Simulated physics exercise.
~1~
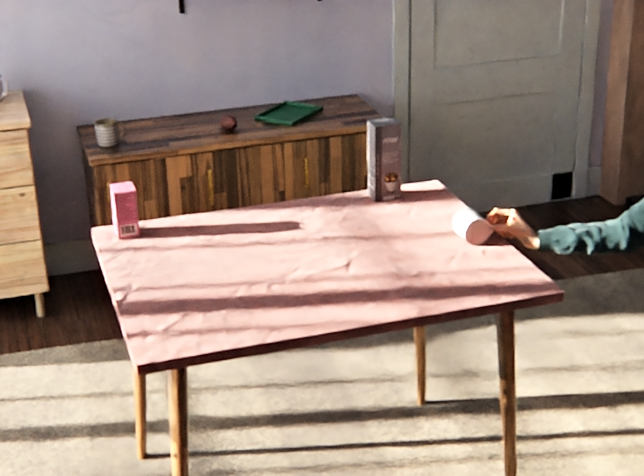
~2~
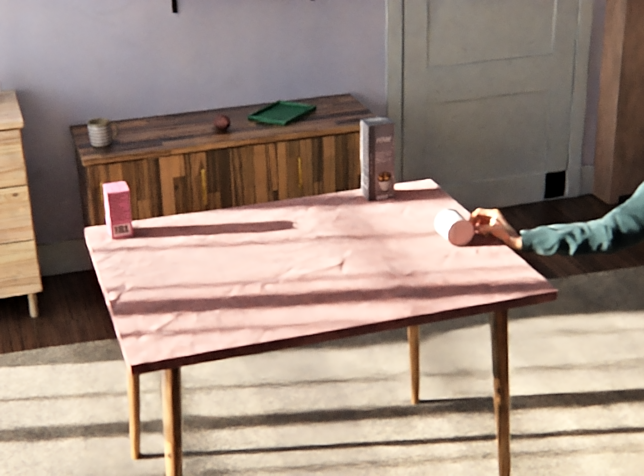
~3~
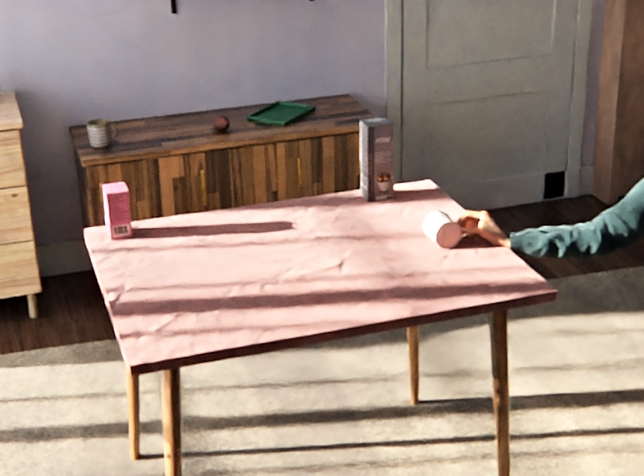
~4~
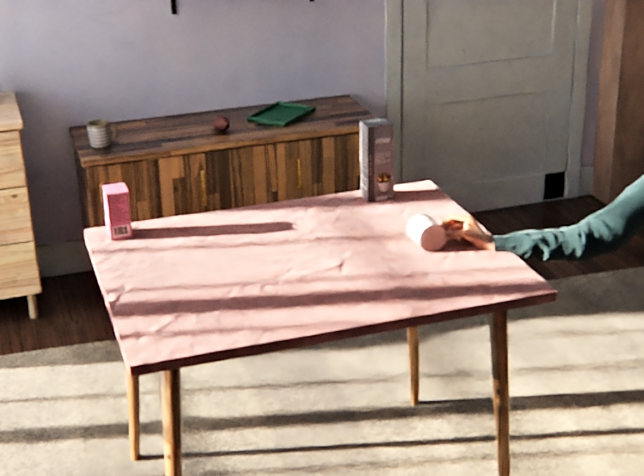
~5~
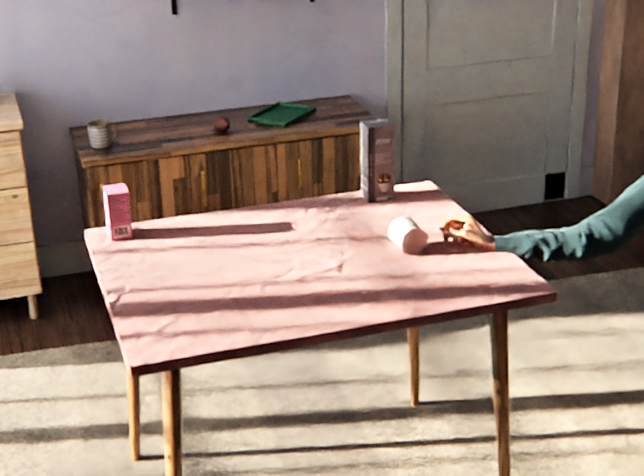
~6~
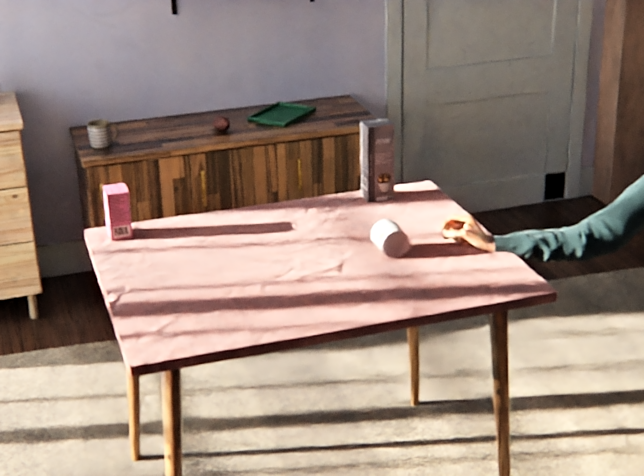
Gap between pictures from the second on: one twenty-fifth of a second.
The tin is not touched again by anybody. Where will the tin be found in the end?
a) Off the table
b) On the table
Off the table.
Then, 0.20 s past the last view, white tin displaced well along near (301, 253).
Then, 0.50 s past the last view, white tin displaced well along near (175, 272).
Then, 0.80 s past the last view, white tin now off the table.
Then, 1.10 s past the last view, things are still on the move.
Finally, off the table, white tin.
